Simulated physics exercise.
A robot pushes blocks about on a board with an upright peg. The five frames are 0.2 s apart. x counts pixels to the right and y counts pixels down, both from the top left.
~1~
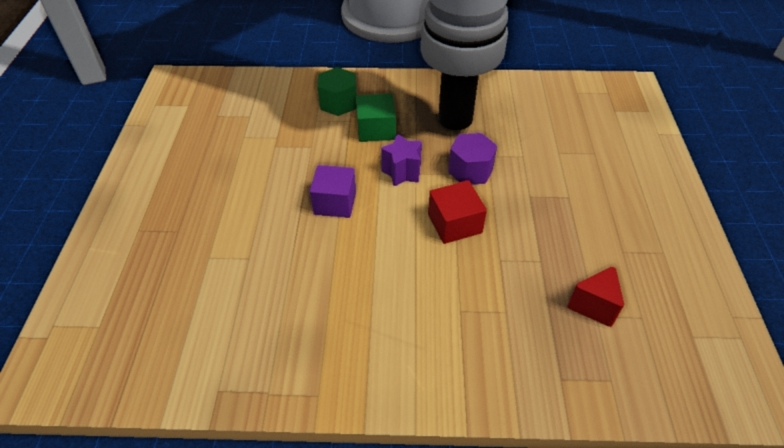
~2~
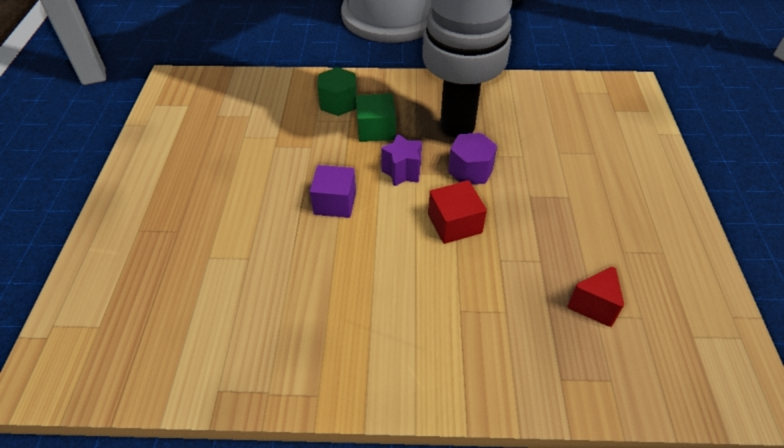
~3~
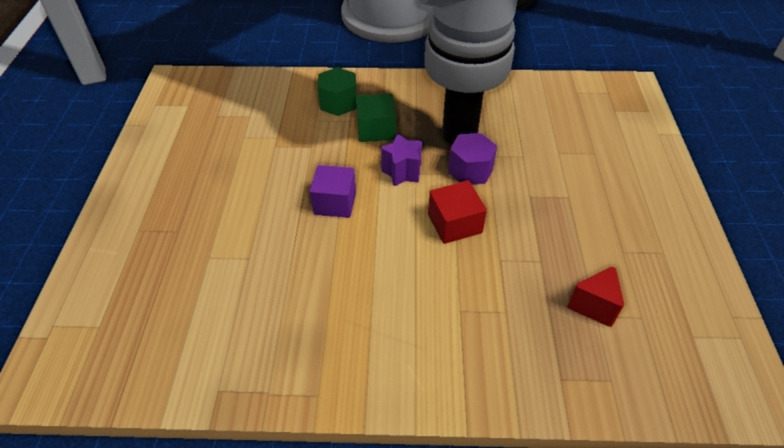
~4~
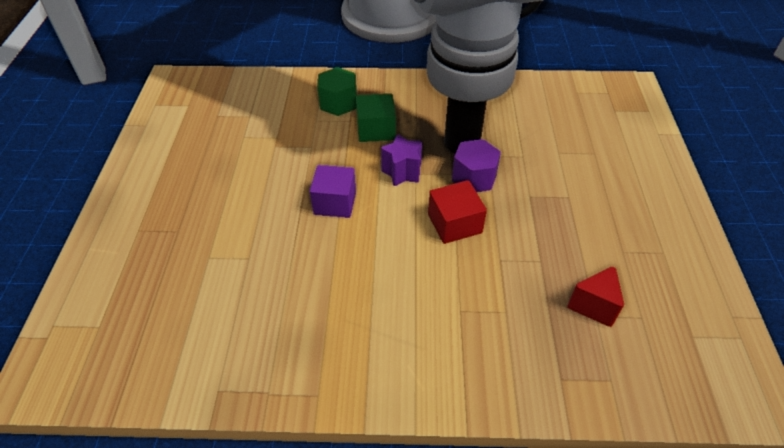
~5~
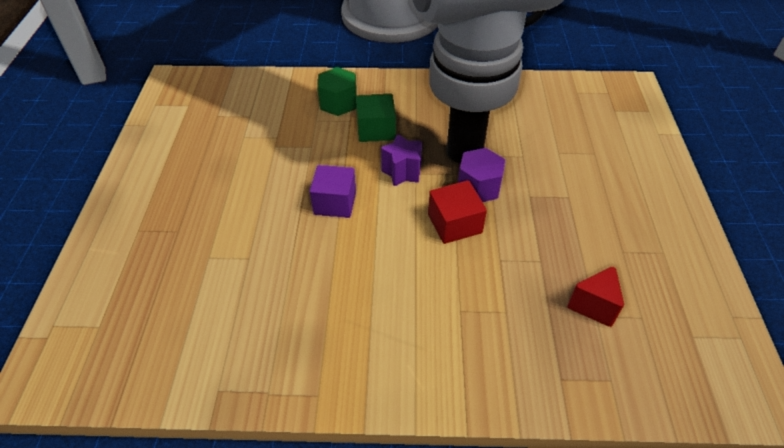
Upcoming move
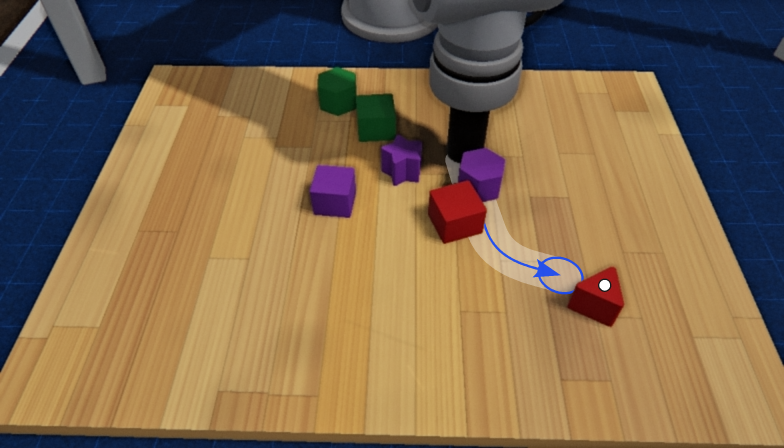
The robot's black peg moves forward and nudges the purple hexagonal block slightly toward the viewer.
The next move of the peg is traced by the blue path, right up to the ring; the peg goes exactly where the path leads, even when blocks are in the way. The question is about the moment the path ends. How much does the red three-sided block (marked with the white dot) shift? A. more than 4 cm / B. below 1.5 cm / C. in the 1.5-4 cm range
My answer is option C.
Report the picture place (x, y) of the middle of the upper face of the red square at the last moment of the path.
I'd guess (454, 229).
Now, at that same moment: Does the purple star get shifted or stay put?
It stays.
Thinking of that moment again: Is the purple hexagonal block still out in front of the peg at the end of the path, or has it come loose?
It will keep going ahead of the peg.
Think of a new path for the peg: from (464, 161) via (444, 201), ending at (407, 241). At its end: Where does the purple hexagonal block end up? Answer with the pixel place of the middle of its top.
I'd place it at (491, 183), taking the centre of its top.
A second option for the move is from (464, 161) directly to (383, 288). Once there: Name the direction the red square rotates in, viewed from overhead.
It makes a counterclockwise turn.
The line goes from (464, 161) over (477, 203) and (499, 249) to (560, 275); the dot is on the red three-sided block.
The first path, step by step. One third of the way, peg (479, 195); red square (456, 218), turned 55° clockwise; purple hexagonal block (510, 207), turned 25° anticlockwise.
Two thirds of the way, peg (501, 242); red square (454, 229), turned 85° clockwise; purple hexagonal block (547, 252), turned 55° anticlockwise.
At the end, peg (564, 267); purple star unmoved; red square (454, 229), turned 85° clockwise; purple hexagonal block (603, 287), turned 25° anticlockwise; red three-sided block (639, 313).
